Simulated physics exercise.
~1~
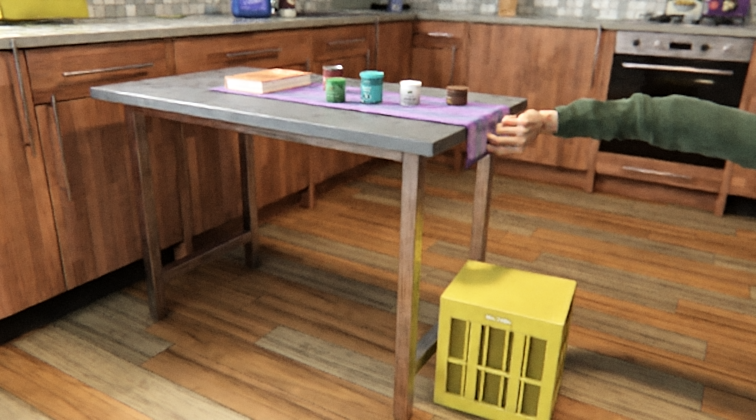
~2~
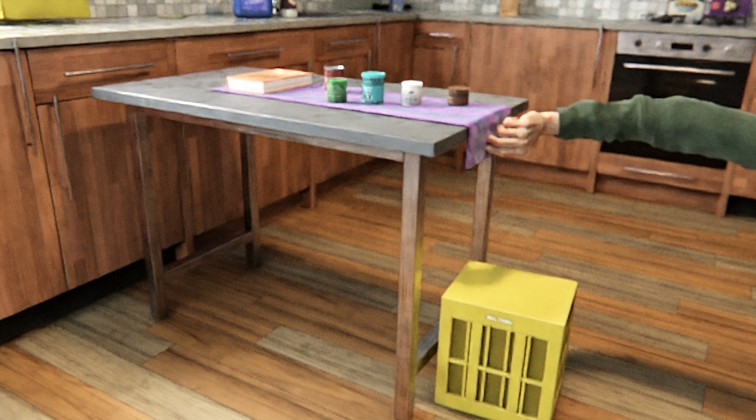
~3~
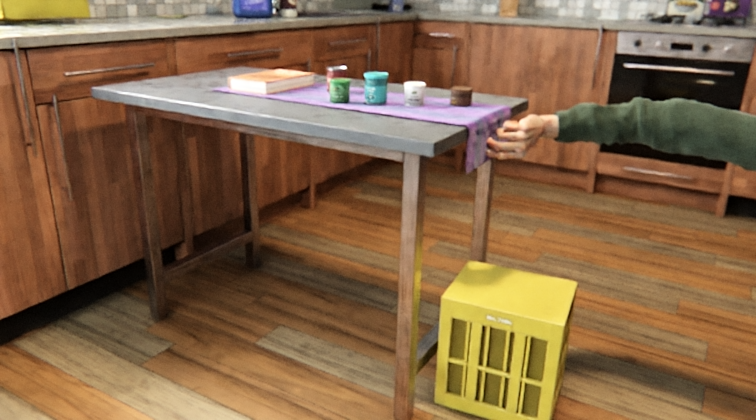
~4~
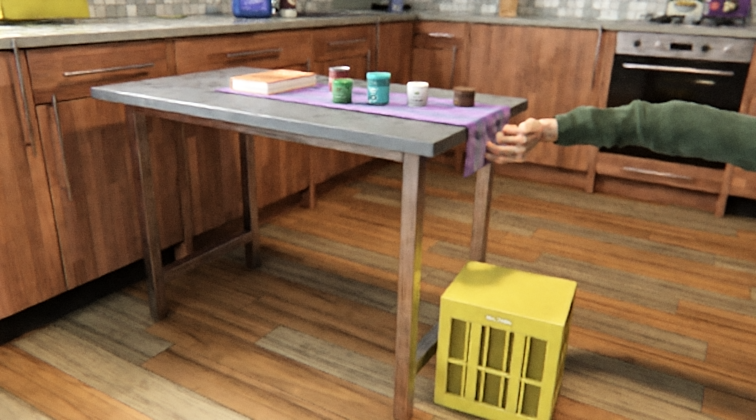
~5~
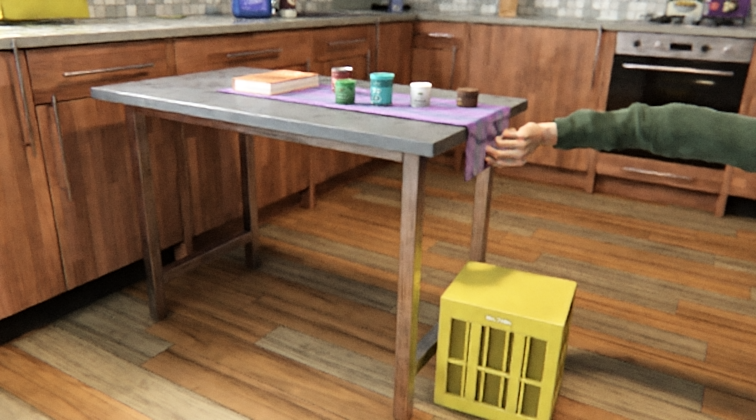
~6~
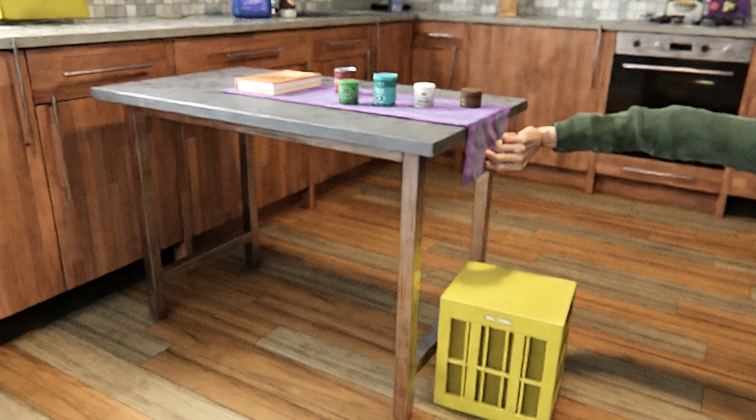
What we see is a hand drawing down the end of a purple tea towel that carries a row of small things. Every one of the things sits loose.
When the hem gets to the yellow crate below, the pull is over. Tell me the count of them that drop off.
The count is three.
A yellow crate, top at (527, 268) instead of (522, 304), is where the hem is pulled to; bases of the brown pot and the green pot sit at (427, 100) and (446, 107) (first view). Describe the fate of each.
Observed: Brown pot departs; green pot departs.
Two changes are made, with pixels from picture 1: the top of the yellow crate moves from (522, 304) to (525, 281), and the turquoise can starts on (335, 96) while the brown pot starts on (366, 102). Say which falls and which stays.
Well, the turquoise can is safe, and the brown pot is safe.
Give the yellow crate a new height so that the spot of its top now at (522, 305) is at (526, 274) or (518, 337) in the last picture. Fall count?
Respectively 2 and 4.
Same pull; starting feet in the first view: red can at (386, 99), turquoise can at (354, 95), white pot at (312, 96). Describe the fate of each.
Red can: Off; turquoise can: Still on; white pot: Still on.
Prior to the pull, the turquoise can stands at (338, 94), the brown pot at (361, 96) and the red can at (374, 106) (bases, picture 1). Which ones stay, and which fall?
Outcome: The turquoise can is still in place, the brown pot is still in place, the red can is gone.
A little later, hem near (484, 212); brown pot gone.
Next, hem near (482, 256); brown pot and white pot gone.
Later still, hem on the crate; brown pot and white pot gone.
When it is over, hem on the crate; brown pot, white pot and turquoise can gone. It carries off three.
